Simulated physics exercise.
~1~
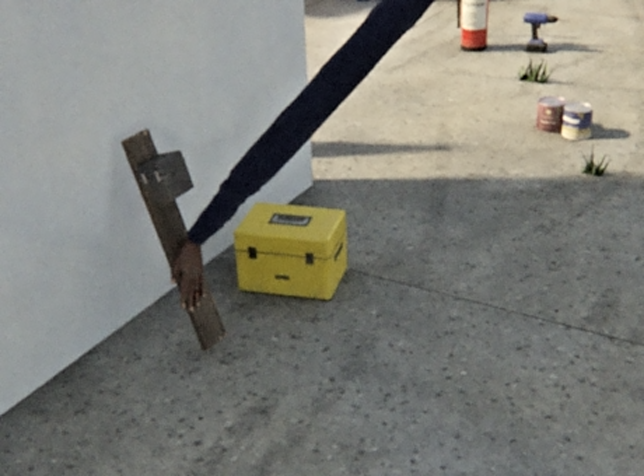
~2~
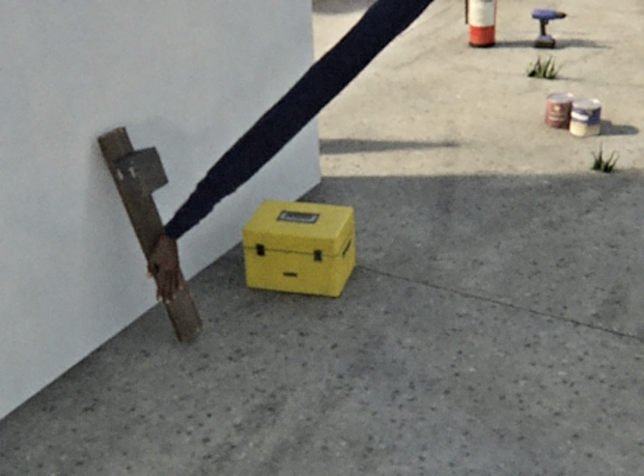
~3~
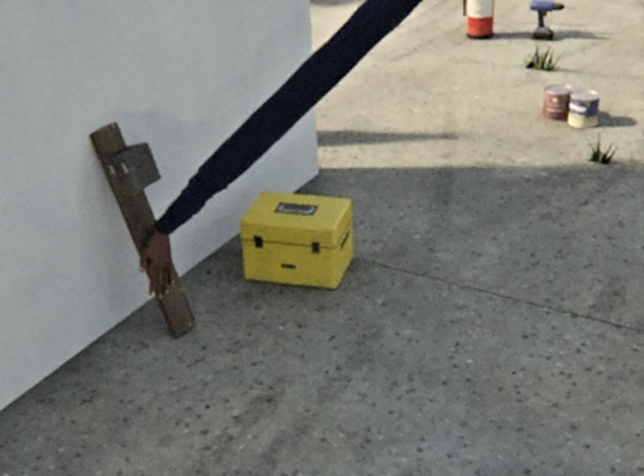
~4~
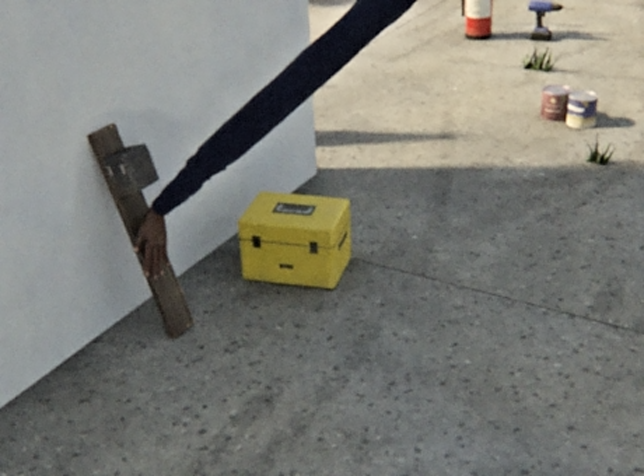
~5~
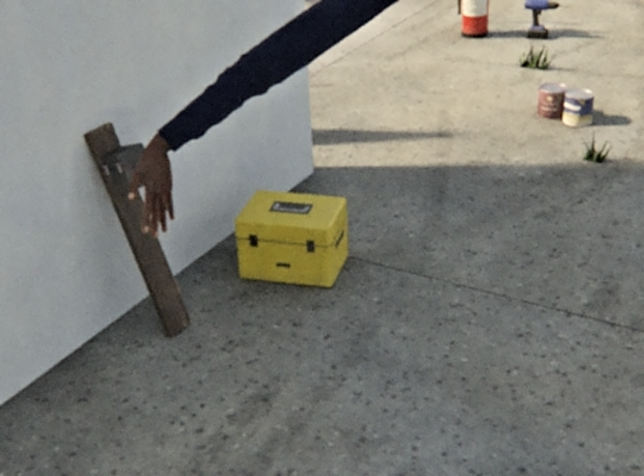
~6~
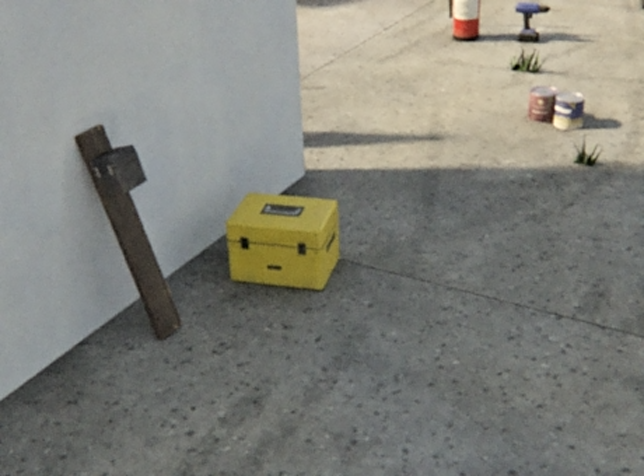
A dark plank was shifted slightly left by a hand and leaned against a pale wall beside a yellow toolbox, then the hand gently let go and drew away out of view, and the plank stayed leaning there, still.
